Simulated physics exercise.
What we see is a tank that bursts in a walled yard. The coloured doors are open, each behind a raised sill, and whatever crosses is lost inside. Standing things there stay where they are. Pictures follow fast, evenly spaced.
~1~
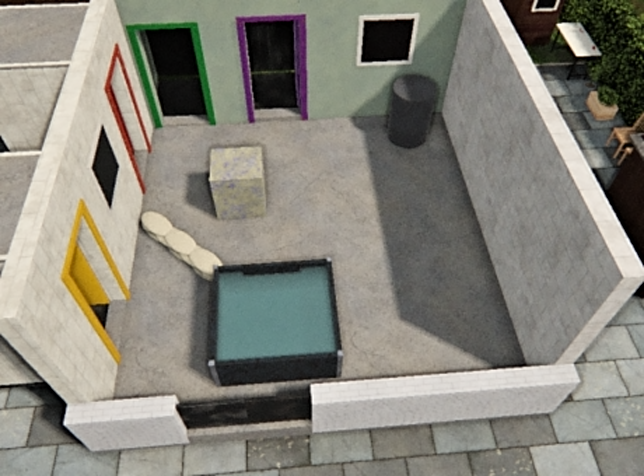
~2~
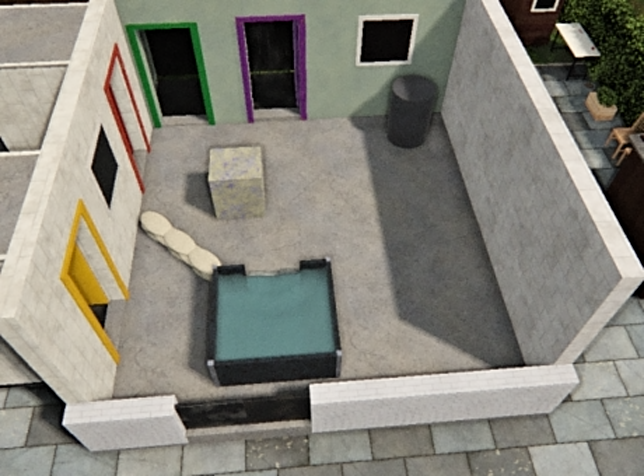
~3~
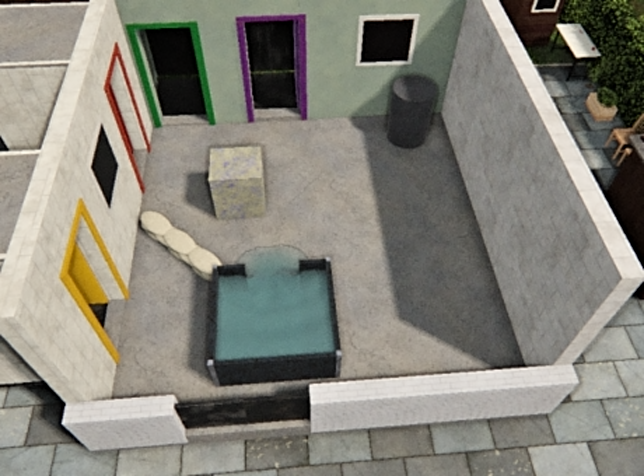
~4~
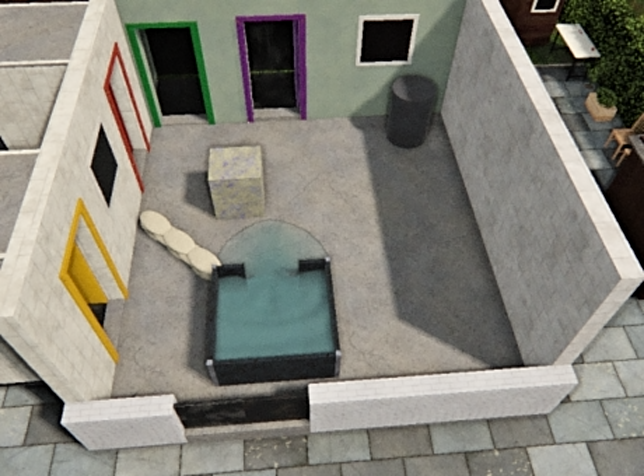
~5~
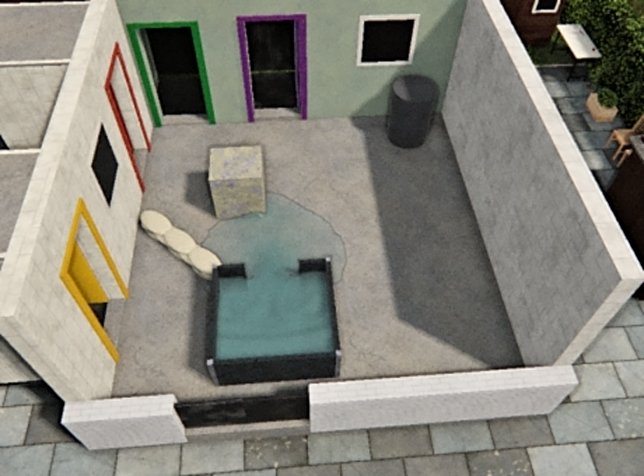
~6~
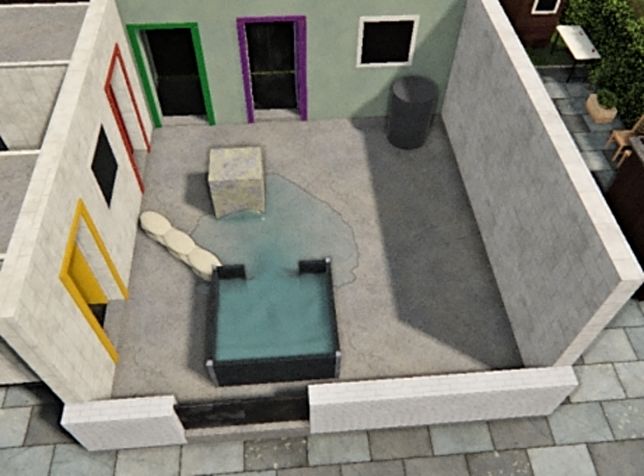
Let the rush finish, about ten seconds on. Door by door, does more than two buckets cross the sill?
At the end, yellow door: Little enough water; green door: Too much water; purple door: Little enough water; red door: Little enough water.
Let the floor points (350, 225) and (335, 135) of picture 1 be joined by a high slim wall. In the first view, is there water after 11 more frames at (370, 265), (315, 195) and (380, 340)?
As listed: No water, flooded, dry.
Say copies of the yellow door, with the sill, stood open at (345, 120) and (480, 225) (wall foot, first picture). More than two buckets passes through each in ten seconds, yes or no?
Result: First overshoots, second undershoots.
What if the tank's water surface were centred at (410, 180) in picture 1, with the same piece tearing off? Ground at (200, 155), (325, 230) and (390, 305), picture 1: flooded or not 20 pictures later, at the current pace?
Log: Flood; no flood; no flood.
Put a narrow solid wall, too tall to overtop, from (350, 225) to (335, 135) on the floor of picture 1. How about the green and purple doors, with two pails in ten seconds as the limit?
Note: Green crosses the line, purple crosses the line.
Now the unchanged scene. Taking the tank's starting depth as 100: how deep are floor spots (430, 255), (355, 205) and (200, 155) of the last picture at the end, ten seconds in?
Approx. values, in order: 4 %, 8 %, 6 %.
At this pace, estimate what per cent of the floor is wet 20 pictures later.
It comes to 45 per cent.
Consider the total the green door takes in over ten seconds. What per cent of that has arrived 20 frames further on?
Roughly 30 percent.
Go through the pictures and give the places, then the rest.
In the first picture, still water in the tank at (275, 312).
In the second picture, the front is at a hidden place, out from the gap on the tank's far side.
In the third picture, the front is at (287, 249), out from the gap on the tank's far side.
In the fourth picture, the front is at (263, 224), out from the gap on the tank's far side.
In the fifth picture, the front is at (266, 197), out from the gap on the tank's far side.
In the sixth picture, the front is at (269, 177), out from the gap on the tank's far side.
A moment on, water covers 25 % of the floor; the yellow door not reached, the green door not reached, the purple door wet at the sill, nothing in, the red door not reached.
Next, water covers 40 % of the floor; the yellow door not reached, the green door not reached, the purple door under two buckets in, the red door wet at the sill, nothing in.
Then, water covers 45 % of the floor; the yellow door not reached, the green door over two buckets in, the purple door under two buckets in, the red door under two buckets in.
Later, water covers 60 % of the floor; the yellow door wet at the sill, nothing in, the green door over two buckets in, the purple door under two buckets in, the red door under two buckets in.
In the end, water covers 90 % of the floor; the yellow door wet at the sill, nothing in, the green door far over two buckets in, the purple door under two buckets in, the red door under two buckets in.
